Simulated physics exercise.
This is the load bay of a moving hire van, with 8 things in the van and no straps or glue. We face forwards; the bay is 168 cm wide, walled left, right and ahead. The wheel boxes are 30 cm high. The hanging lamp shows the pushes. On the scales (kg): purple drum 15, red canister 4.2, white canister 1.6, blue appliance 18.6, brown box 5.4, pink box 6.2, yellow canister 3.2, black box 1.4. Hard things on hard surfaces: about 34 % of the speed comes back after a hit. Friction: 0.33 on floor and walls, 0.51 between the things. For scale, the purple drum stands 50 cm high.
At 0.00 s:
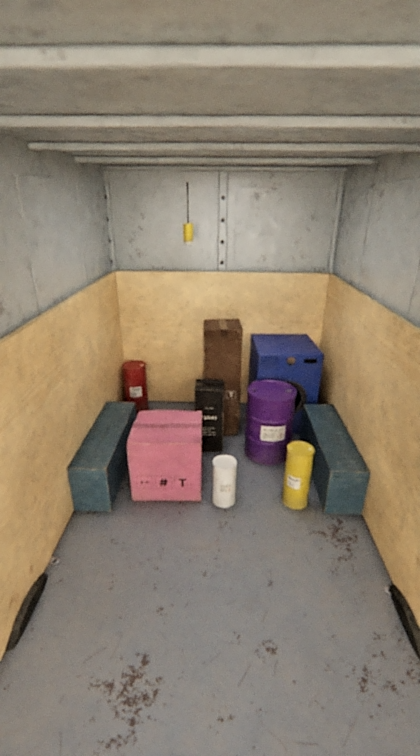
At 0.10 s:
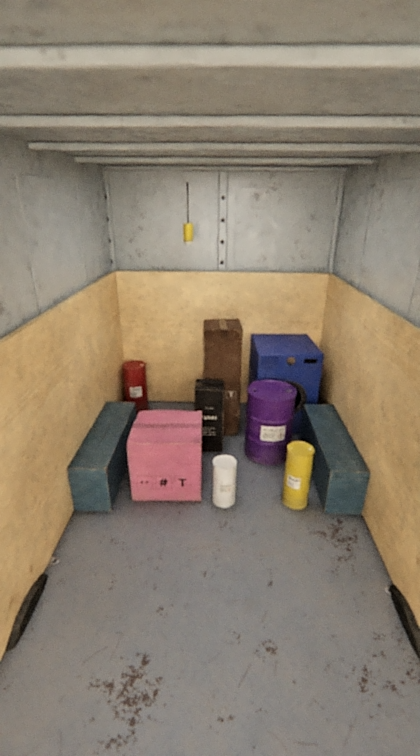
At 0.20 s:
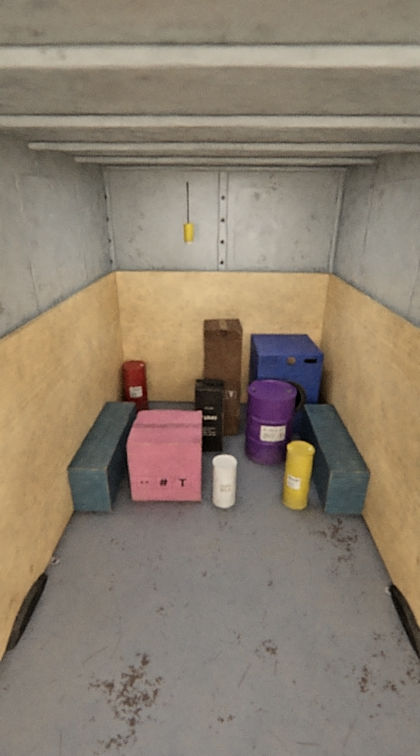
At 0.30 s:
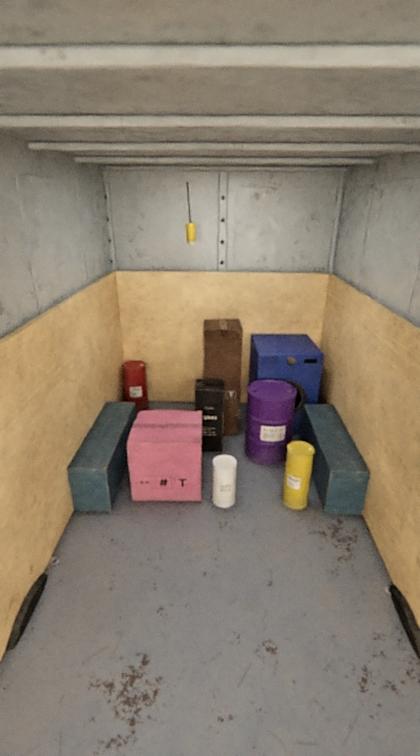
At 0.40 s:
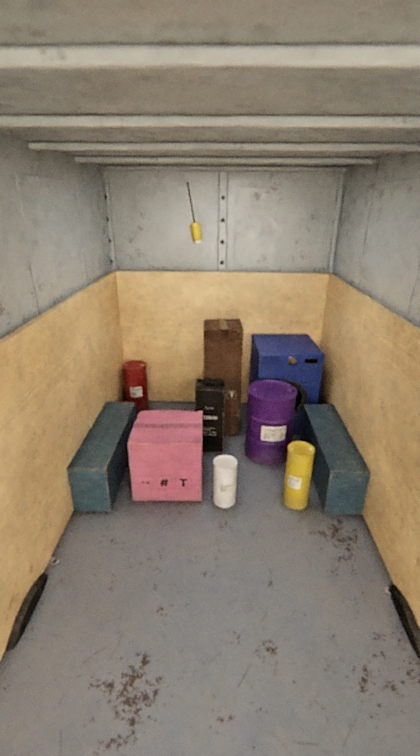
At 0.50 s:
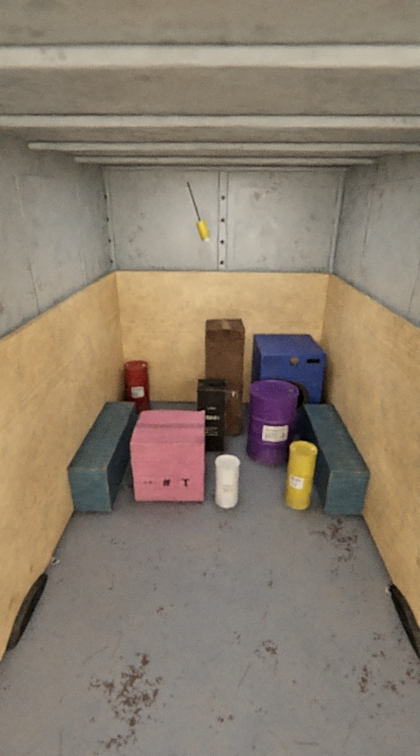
Yellow hanging lamp swinging to the right in a cargo bay, then drums, canisters and boxes shifting very slightly right below.
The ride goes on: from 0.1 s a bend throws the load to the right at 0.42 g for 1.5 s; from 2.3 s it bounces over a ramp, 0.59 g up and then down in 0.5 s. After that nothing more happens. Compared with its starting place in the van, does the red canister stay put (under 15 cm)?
The red canister ends elsewhere.
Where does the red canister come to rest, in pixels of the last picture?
Near (227, 389).
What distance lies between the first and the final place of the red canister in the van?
About 78 cm.
By 0.80 s, push 0.42 g right; red canister 11 cm from its spot near (148, 388); brown box tilted 4°; pink box 12 cm from its spot.
By 1.20 s, push 0.42 g right; red canister 35 cm from its spot near (177, 388); pink box 38 cm from its spot; white canister 36 cm from its spot.
By 2.00 s, smooth; red canister 78 cm from its spot near (227, 389); pink box 52 cm from its spot; white canister 36 cm from its spot.
When it is over (5.7 s), not toppled but over 15 cm from the start, red canister, white canister, pink box and black box; the other 4 within 15 cm of the start. In the last view, red canister near (227, 389).
